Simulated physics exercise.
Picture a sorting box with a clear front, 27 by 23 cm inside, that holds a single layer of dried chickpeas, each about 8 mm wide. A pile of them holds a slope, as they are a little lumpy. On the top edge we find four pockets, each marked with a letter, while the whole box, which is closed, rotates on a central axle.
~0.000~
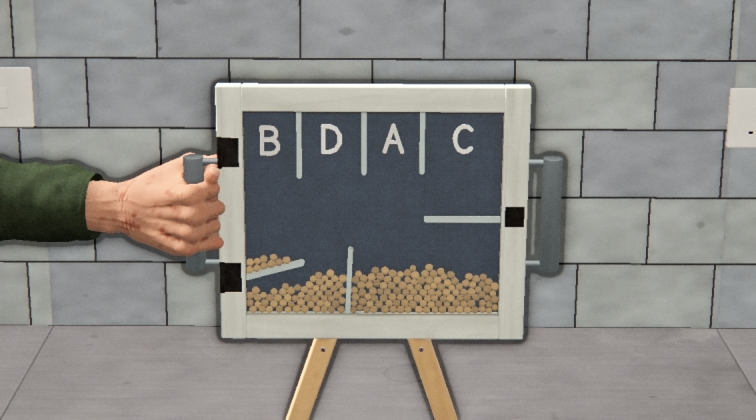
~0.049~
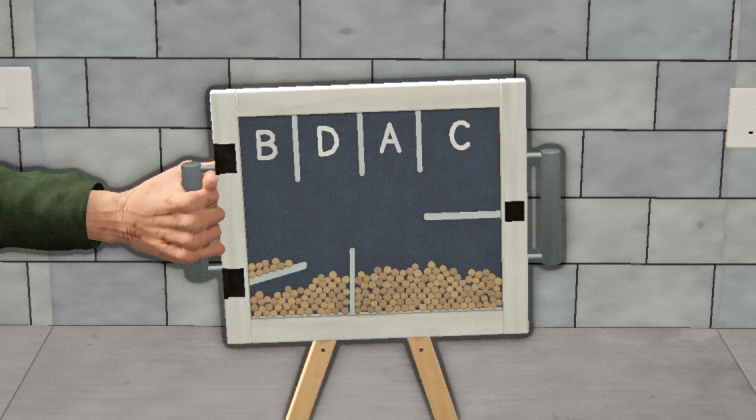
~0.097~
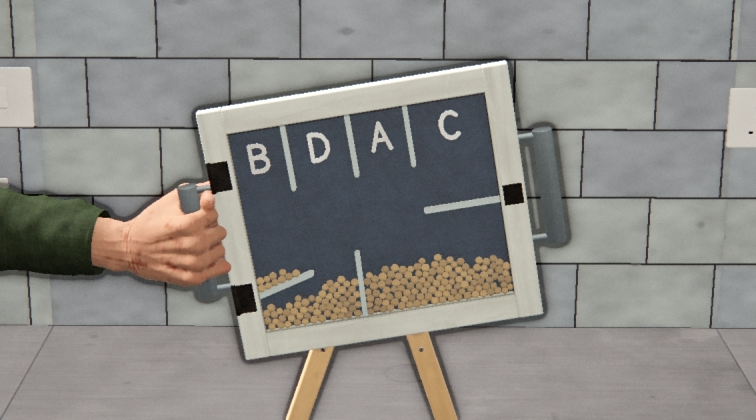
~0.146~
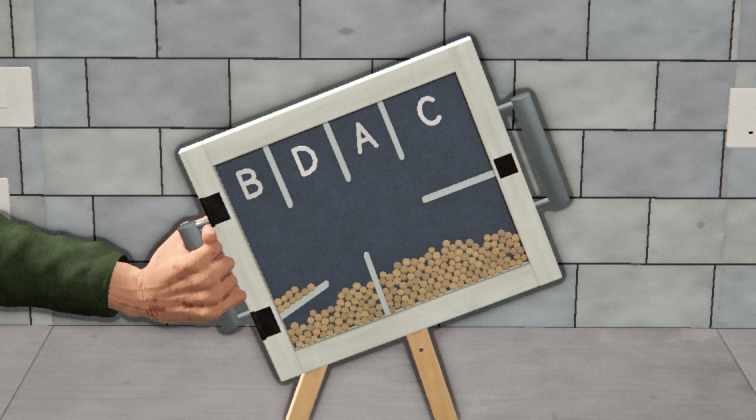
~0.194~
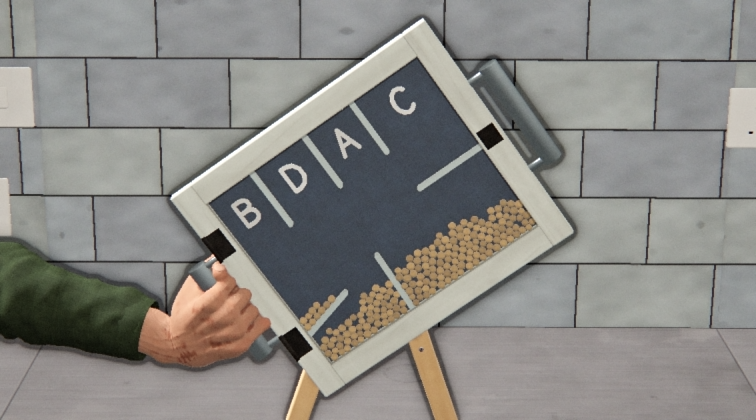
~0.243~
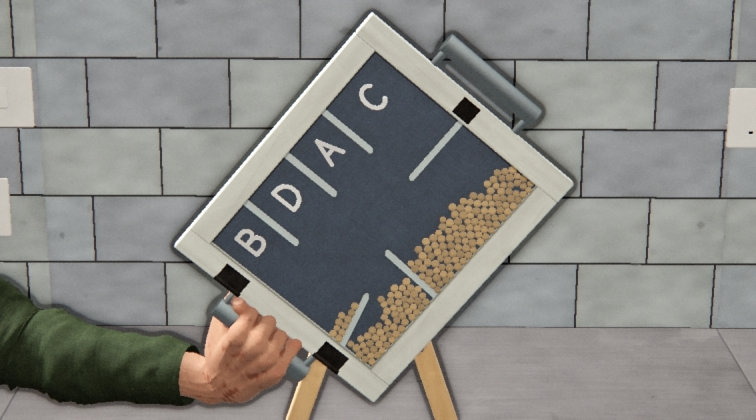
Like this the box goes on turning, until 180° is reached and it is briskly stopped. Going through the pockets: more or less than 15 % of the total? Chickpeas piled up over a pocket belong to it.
In the end pocket A: Above the mark; pocket B: Below the mark; pocket C: Below the mark; pocket D: Above the mark.
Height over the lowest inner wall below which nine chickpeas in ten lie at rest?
That height is around 8 cm.
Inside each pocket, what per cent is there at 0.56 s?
Pocket A: 5; pocket B: 0; pocket C: 0; pocket D: 5.
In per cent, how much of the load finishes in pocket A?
I'd say close to 40 per cent of the load.
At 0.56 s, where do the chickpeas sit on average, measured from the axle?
Offset: Near 5 cm right, near 2 cm up.
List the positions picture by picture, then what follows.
In the first picture, level, about 190 chickpeas; chickpeas' middle (377, 292); highest (274, 257); A (393, 139), B (270, 141), C (463, 139), D (332, 139); walls (244, 277) to (302, 263), (348, 315) to (351, 250), (503, 219) to (426, 219).
In the second picture, turned 2° anticlockwise; chickpeas' middle (381, 292); highest (276, 261).
In the third picture, turned 10° anticlockwise; chickpeas' middle (391, 290); highest (438, 258).
In the fourth picture, turned 22° anticlockwise; chickpeas' middle (407, 285); highest (501, 233).
In the fifth picture, turned 36° anticlockwise; chickpeas' middle (424, 276); highest (503, 203).
In the sixth picture, turned 50° anticlockwise; chickpeas' middle (438, 263); highest (513, 170); A (327, 150), B (252, 241), C (373, 98), D (289, 196); partition tips (296, 243), (334, 194), (370, 150).
After 0.40 s it has turned 95°, the chickpeas' middle is 9 cm right of and level with the axle; inside pockets, nothing yet.
After 0.56 s it has turned 142°, the chickpeas' middle is 5 cm right of and 2 cm above the axle; inside pockets, A 5 %, D 5 %.
After 0.76 s it has turned 180°, the chickpeas' middle is 2 cm right of and 3 cm below the axle; inside pockets, A 30 %, B 5 %, D 15 %.
At rest by 2.8 s, A 40 %, B 5 %, C 10 %, D 40 %, caught on other walls 5 %.
